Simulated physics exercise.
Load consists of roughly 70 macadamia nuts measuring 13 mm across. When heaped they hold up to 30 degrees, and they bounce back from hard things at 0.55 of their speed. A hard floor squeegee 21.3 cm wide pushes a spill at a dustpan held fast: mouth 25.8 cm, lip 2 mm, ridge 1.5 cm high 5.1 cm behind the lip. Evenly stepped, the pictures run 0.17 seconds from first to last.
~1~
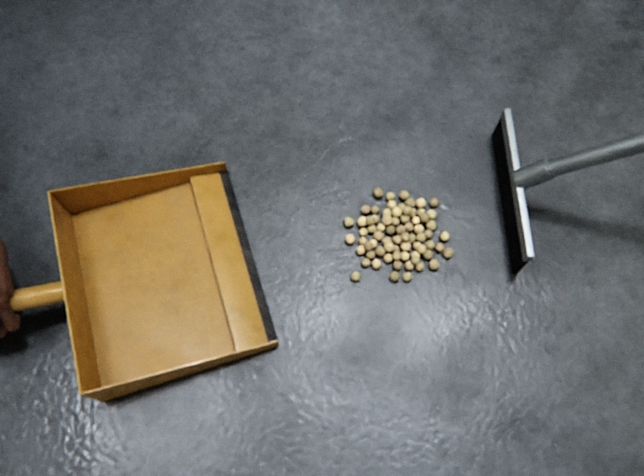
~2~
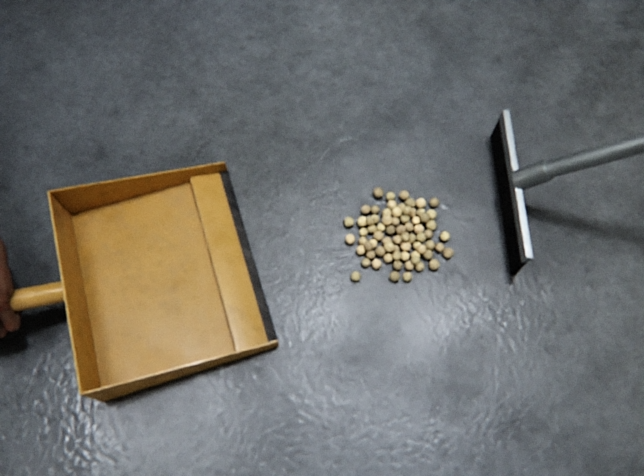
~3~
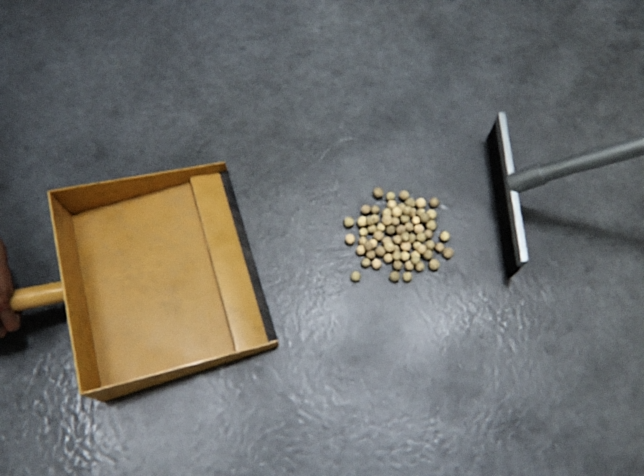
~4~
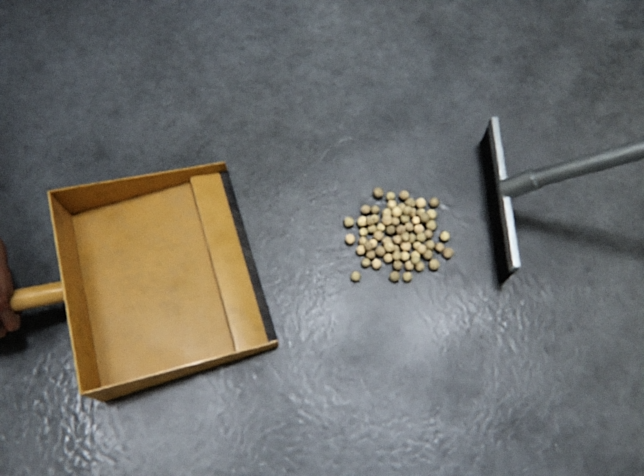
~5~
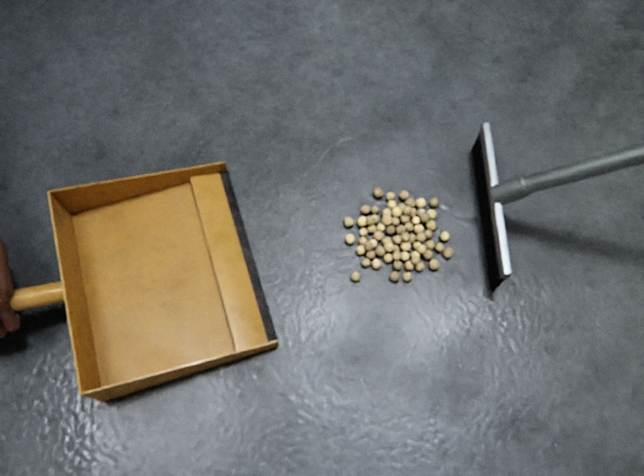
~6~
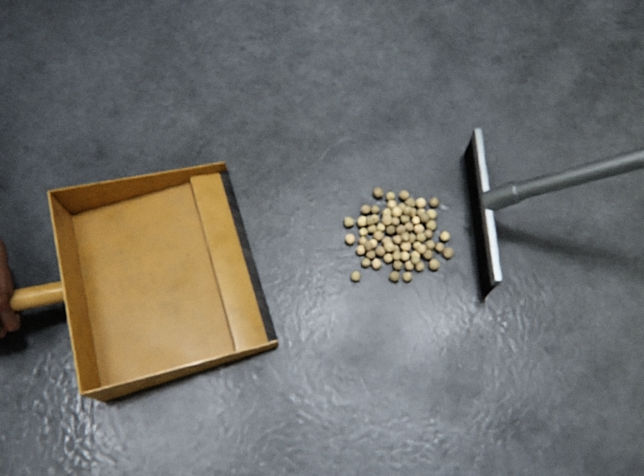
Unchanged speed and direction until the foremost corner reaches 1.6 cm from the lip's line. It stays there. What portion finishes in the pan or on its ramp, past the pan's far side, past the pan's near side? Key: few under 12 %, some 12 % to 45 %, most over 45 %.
In the pan or on its ramp = few, past the pan's far side = few, past the pan's near side = few.
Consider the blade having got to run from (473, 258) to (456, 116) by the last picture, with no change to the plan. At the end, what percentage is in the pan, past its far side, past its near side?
That ends as pan 20, far 10, and near 0.
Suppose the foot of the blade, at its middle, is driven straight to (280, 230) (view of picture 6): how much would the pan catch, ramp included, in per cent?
Some 20 per cent.
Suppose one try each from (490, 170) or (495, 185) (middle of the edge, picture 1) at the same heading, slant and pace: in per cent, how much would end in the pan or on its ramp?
I'd put it near 10 per cent for the first and near 5 per cent for the second.
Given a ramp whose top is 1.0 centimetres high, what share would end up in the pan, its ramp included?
It would be near 5 per cent.
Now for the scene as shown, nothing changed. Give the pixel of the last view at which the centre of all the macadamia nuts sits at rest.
I'd put it at about (279, 260).
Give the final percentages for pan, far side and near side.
Pan 5; far side 0; near side 5.
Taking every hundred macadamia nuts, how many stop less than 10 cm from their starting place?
About 25 percent.
Then, 0.30 s after the last picture, middle of the blade 18 cm from the lip; 0 % over the lip, far side 0 %, near side 0 %.
Then, 0.50 s after the last picture, middle of the blade 9 cm from the lip; 0 % over the lip, far side 0 %, near side 5 %.
Then, 0.81 s after the last picture, middle of the blade 5 cm from the lip; 5 % over the lip, far side 0 %, near side 5 %.
In the end, pan 5 %, far side 0 %, near side 5 %, in front of the lip or behind the blade 90 %.
